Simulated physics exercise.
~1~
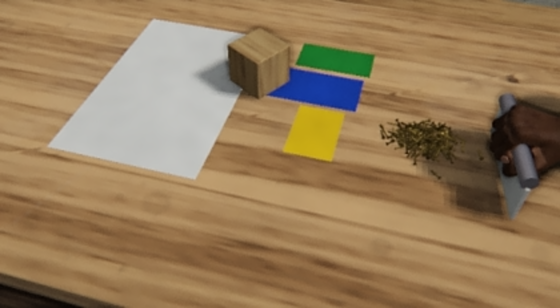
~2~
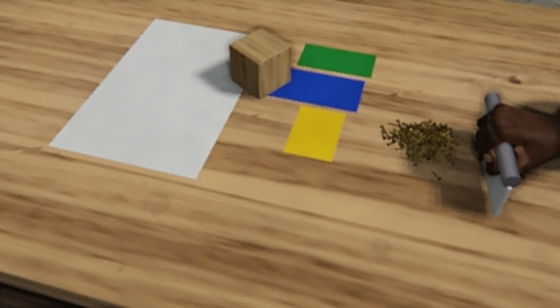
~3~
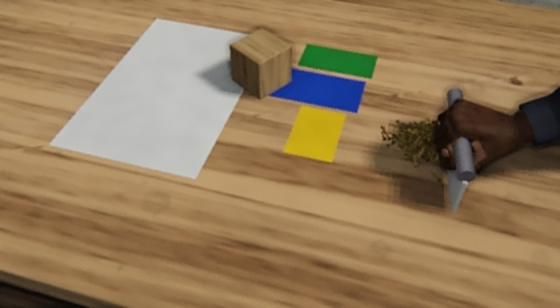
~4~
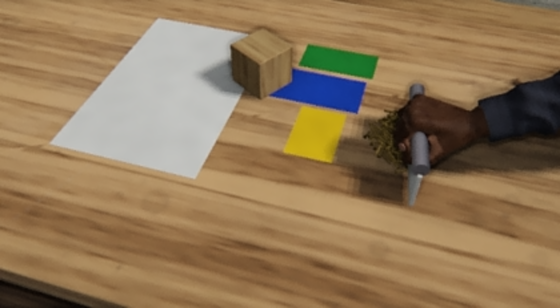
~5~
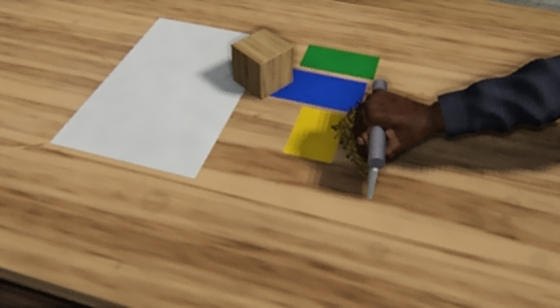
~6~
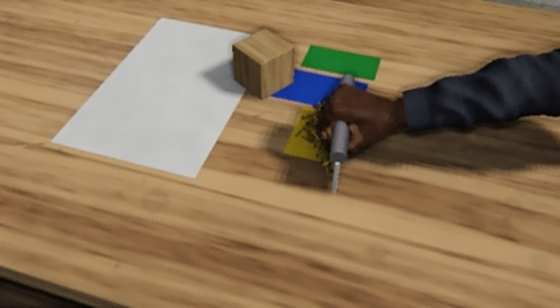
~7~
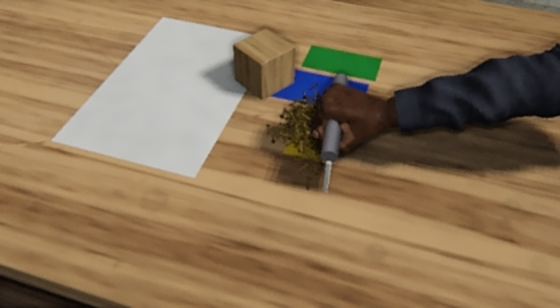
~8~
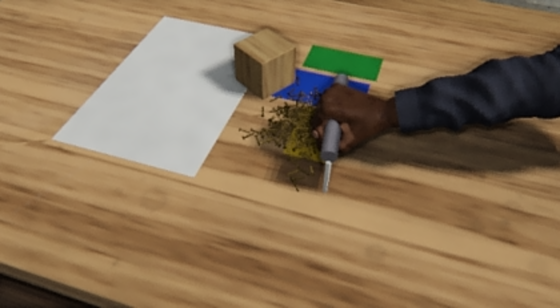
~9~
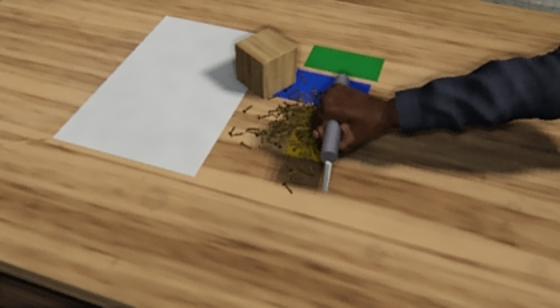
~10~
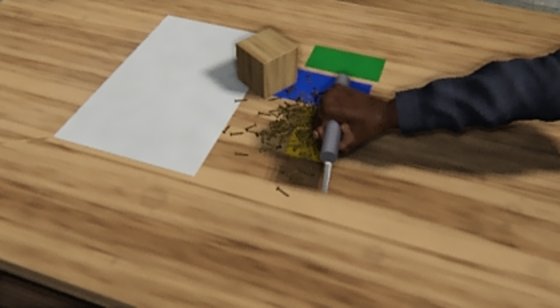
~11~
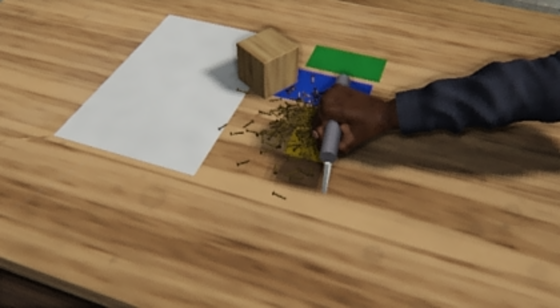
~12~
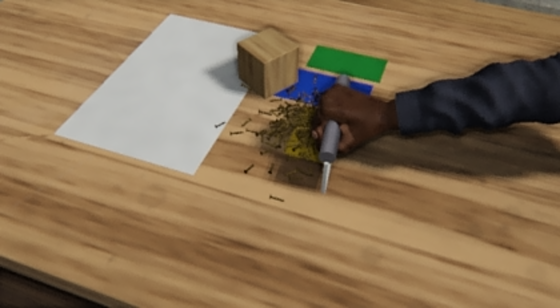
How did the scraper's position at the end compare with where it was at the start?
It started near the right edge of the table view, to the right of the pile of screws, and ended well to the left, by the yellow mat.
